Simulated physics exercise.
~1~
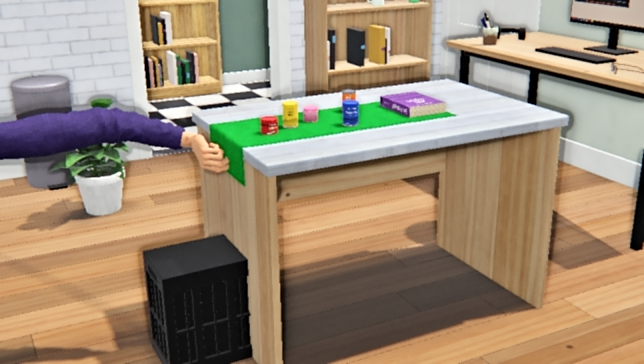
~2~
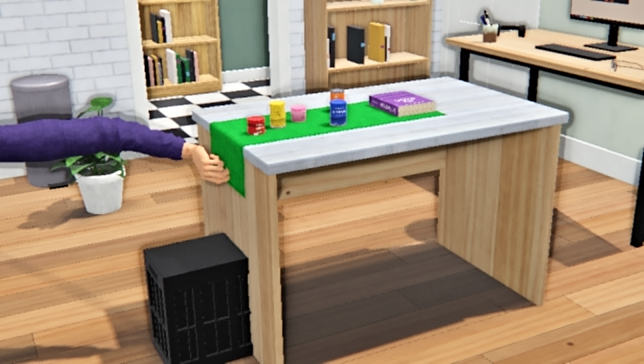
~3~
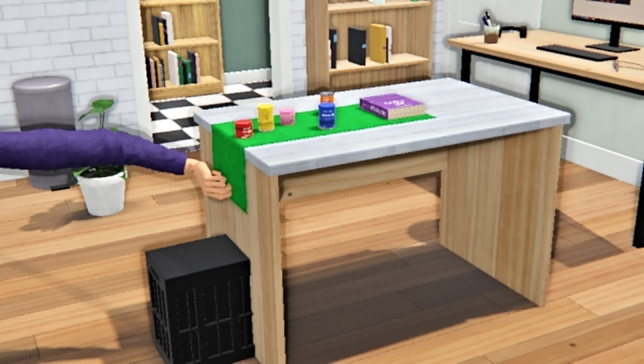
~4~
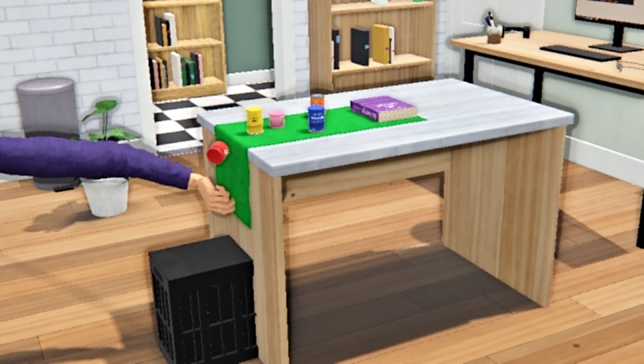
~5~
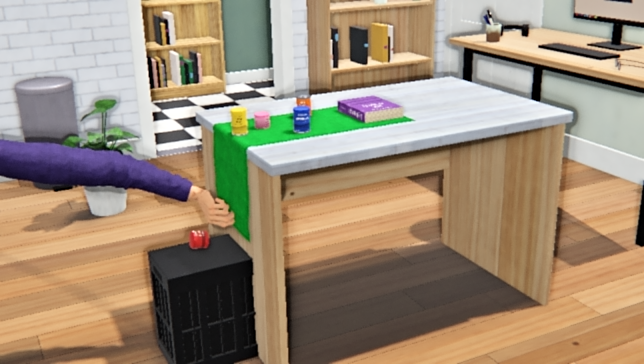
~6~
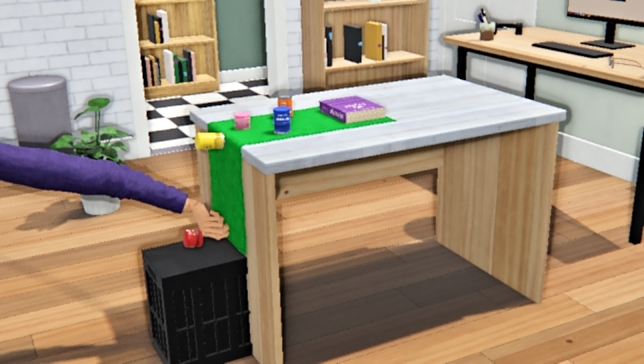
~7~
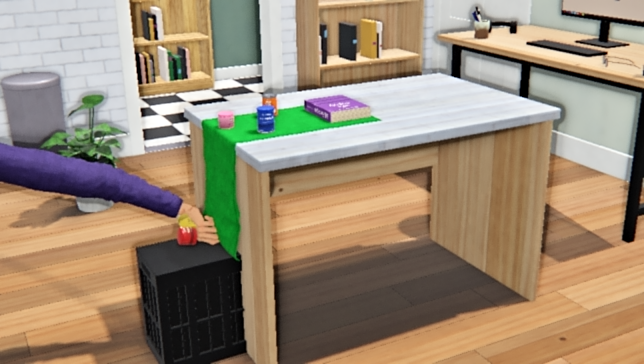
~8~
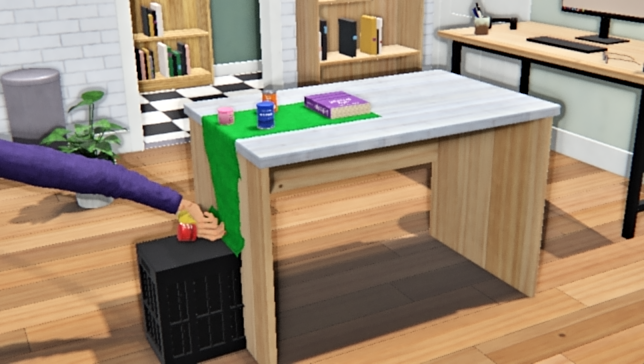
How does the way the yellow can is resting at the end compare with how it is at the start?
At the start the yellow can stands upright on the green runner. By the end it is lying on its side, down by the red pot at the black crate.
